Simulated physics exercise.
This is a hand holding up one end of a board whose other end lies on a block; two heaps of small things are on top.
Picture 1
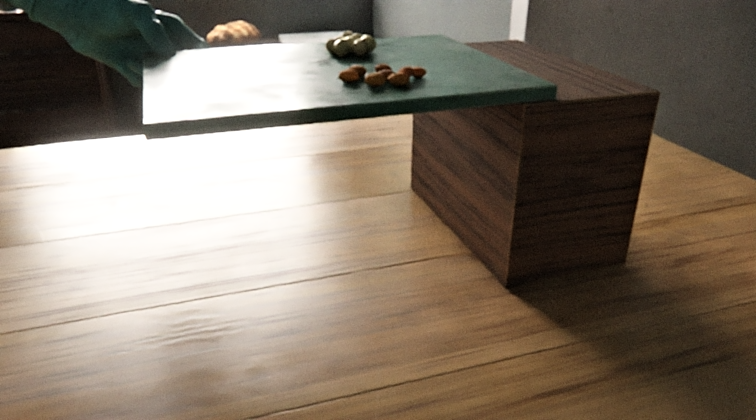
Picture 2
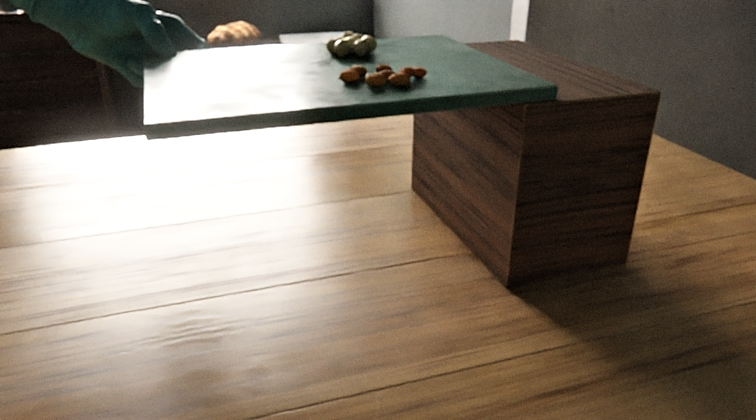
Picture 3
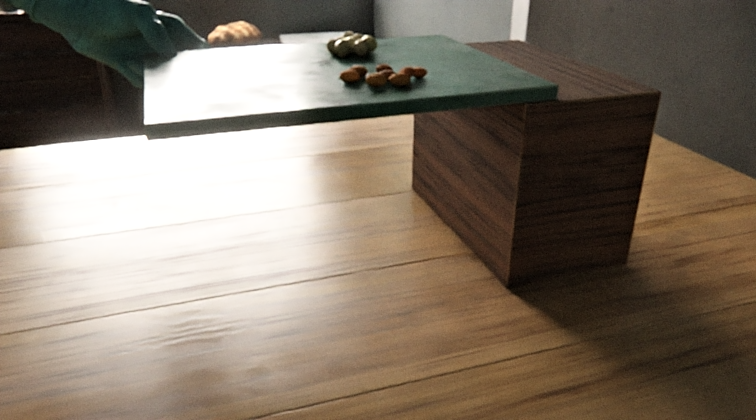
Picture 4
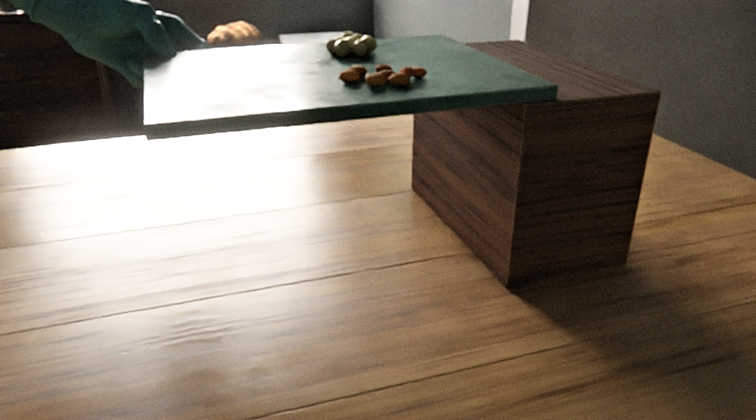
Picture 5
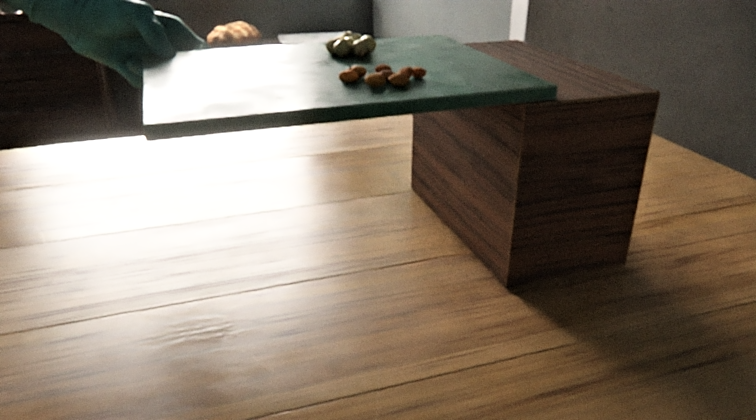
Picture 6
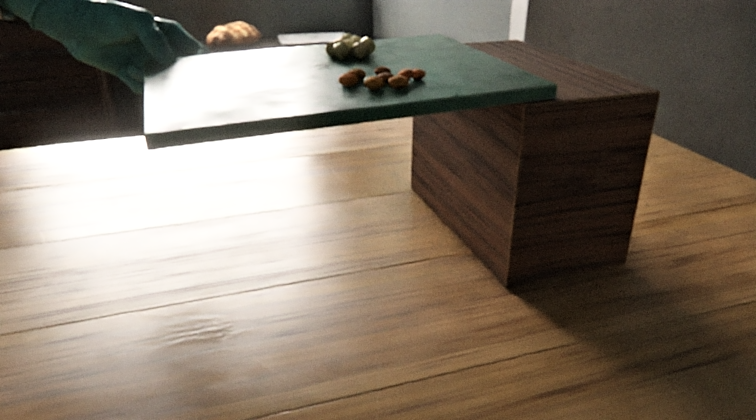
A gloved hand slightly lowers the left end of a green board holding two small heaps.
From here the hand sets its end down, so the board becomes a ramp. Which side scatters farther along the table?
The longer run belongs to the far handful.
Then, 0.34 s on from there, board sloping at 11°; near handful the whole lot still on the board; far handful the whole lot still on the board.
Then, 0.78 s on from there, board sloping at 27°; near handful the whole lot still on the board; far handful the whole lot still on the board.
Then, 1.25 s on from there, board resting at 37°; near handful mostly at the foot of the board; far handful mostly up to a board's length out.
In the end, board resting at 37°; near handful mostly at the foot of the board; far handful mostly up to a board's length out; the far handful has gone farther.
